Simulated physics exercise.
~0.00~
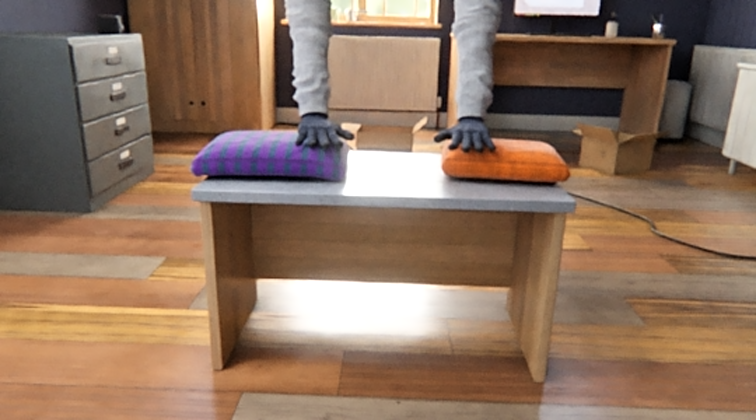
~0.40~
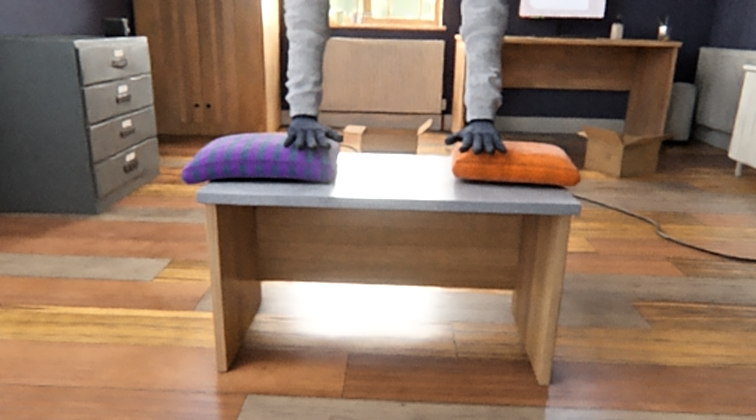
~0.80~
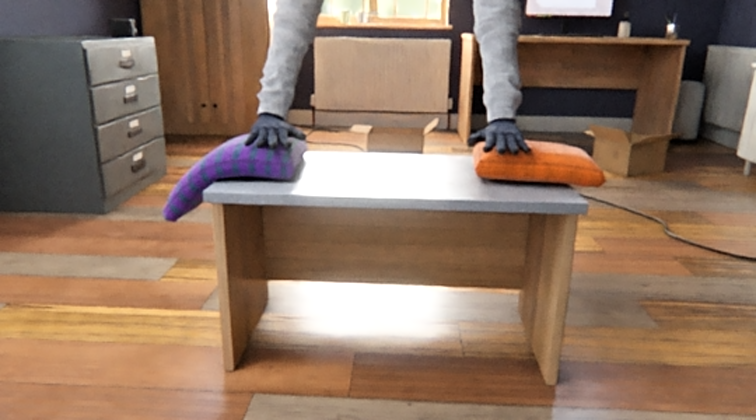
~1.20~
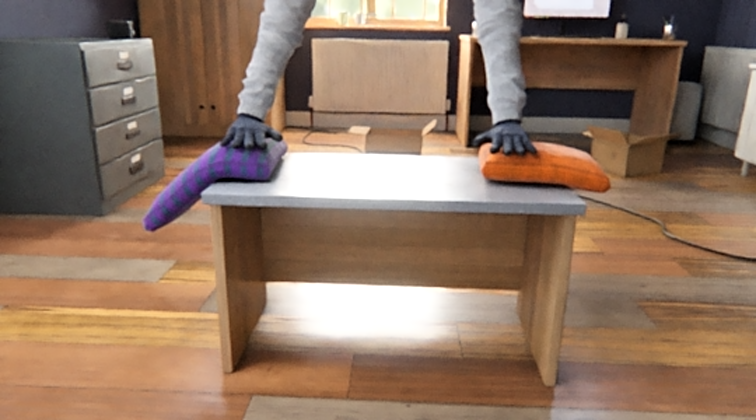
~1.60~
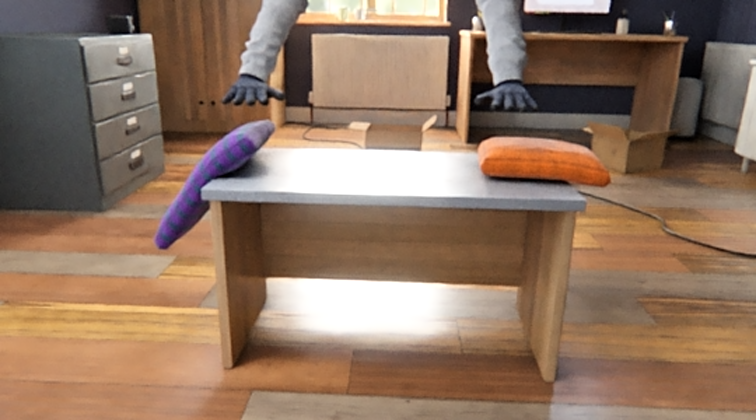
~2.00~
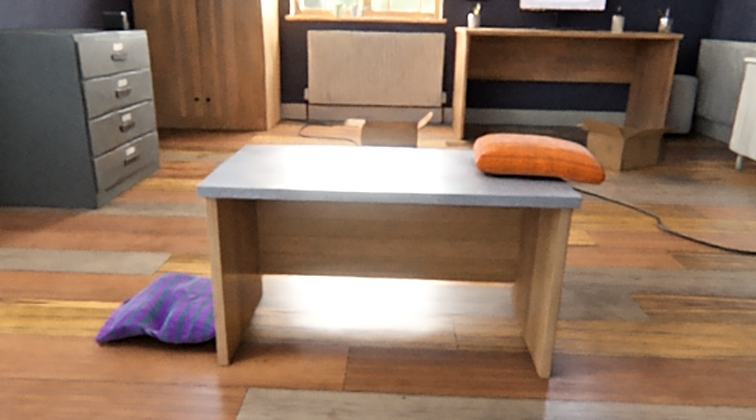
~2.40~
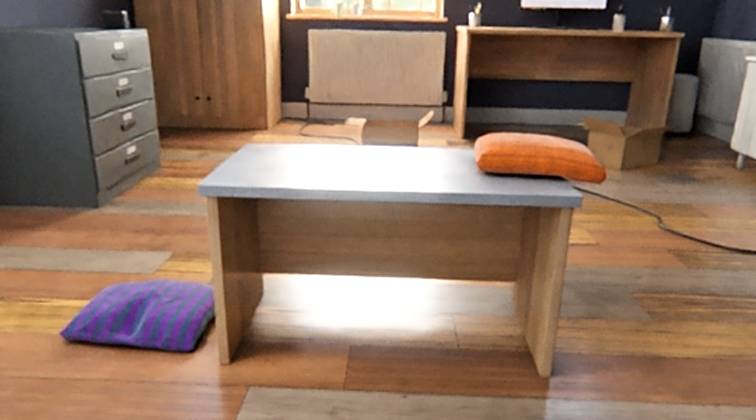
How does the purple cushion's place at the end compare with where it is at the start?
At the start the purple cushion lies on the left part of the tabletop under a gloved hand. By the end it is lying on the floor to the left of the table.
